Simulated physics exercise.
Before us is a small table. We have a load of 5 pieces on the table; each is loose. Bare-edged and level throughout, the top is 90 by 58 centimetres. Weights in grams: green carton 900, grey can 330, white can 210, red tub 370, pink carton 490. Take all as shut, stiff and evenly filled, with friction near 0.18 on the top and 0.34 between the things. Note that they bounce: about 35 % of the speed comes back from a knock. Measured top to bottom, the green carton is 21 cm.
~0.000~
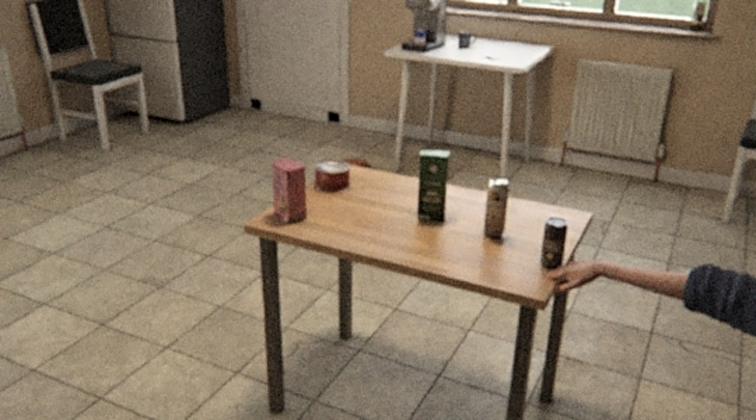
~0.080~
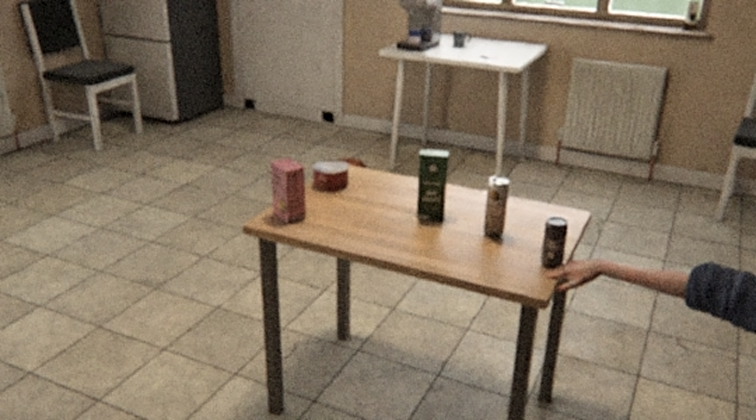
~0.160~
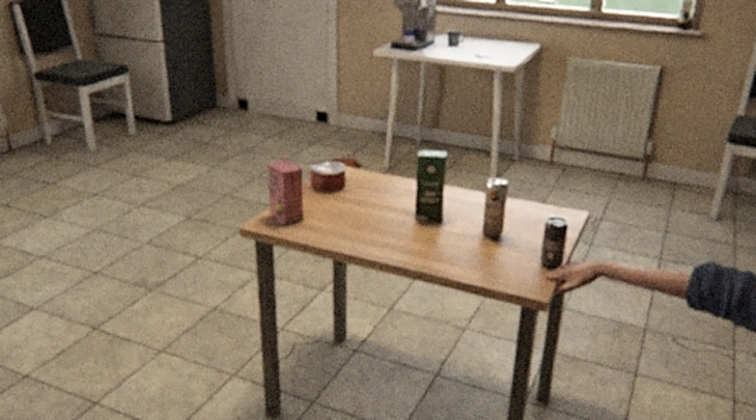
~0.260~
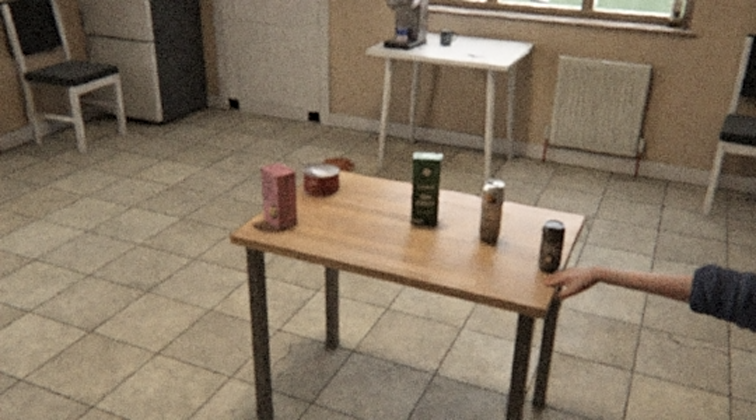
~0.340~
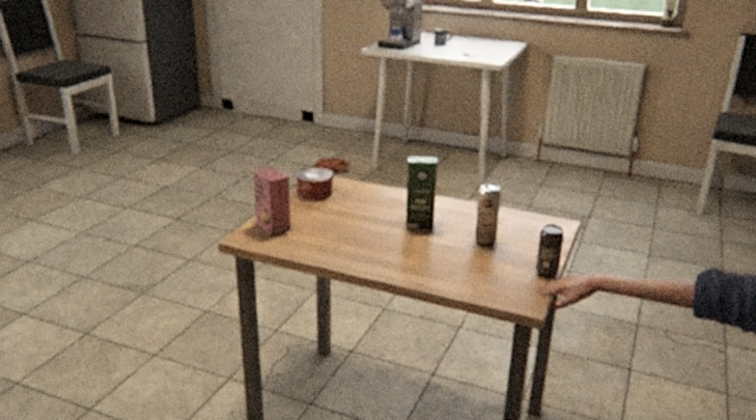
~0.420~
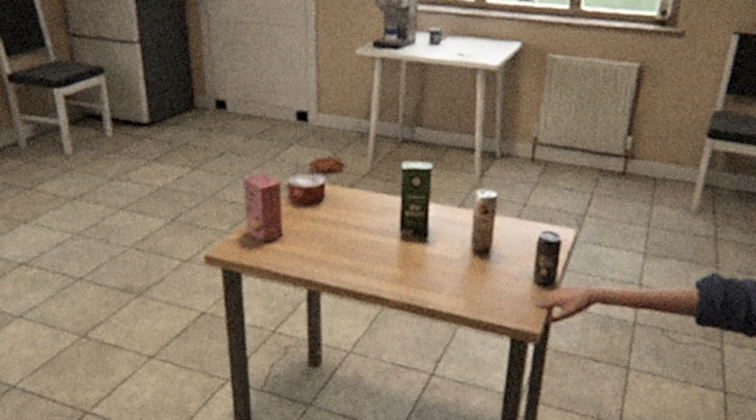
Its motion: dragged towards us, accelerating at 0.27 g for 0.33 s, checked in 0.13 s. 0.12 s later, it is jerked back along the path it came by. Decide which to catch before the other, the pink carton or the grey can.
I would say the former of the pair.
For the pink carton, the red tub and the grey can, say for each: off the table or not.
Well, the pink carton does come off, the red tub does not come off, and the grey can does not come off.
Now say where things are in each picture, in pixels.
Pink carton (289, 190); grey can (554, 243), in the first frame.
Red tub (331, 176); green carton (433, 185), in the second frame.
Table shifted 1 cm; white can (495, 208); red tub (328, 177), in the third frame.
Table shifted 5 cm; green carton (426, 189) 2 cm from its spot; white can (491, 211) 2 cm from its spot, in the fourth frame.
Table shifted 10 cm; green carton (421, 193) 3 cm from its spot; red tub (315, 184) 3 cm from its spot, in the fifth frame.
Table shifted 17 cm; pink carton (263, 208) 5 cm from its spot; grey can (547, 258) 5 cm from its spot, in the sixth frame.
By 0.82 s, table shifted 16 cm; pink carton 7 cm from its spot near (241, 224); grey can 7 cm from its spot near (539, 279); white can 7 cm from its spot.
By 1.22 s, pink carton now off the table; grey can 12 cm from its spot near (547, 260); green carton 12 cm from its spot.
When it is over (1.8 s), off the table, pink carton; not toppled but over 5 cm from the start, green carton, grey can, white can and red tub. End places, in pixels of the last picture, grey can near (547, 259). Pink carton went at 0.94 s; grey can was never lost.
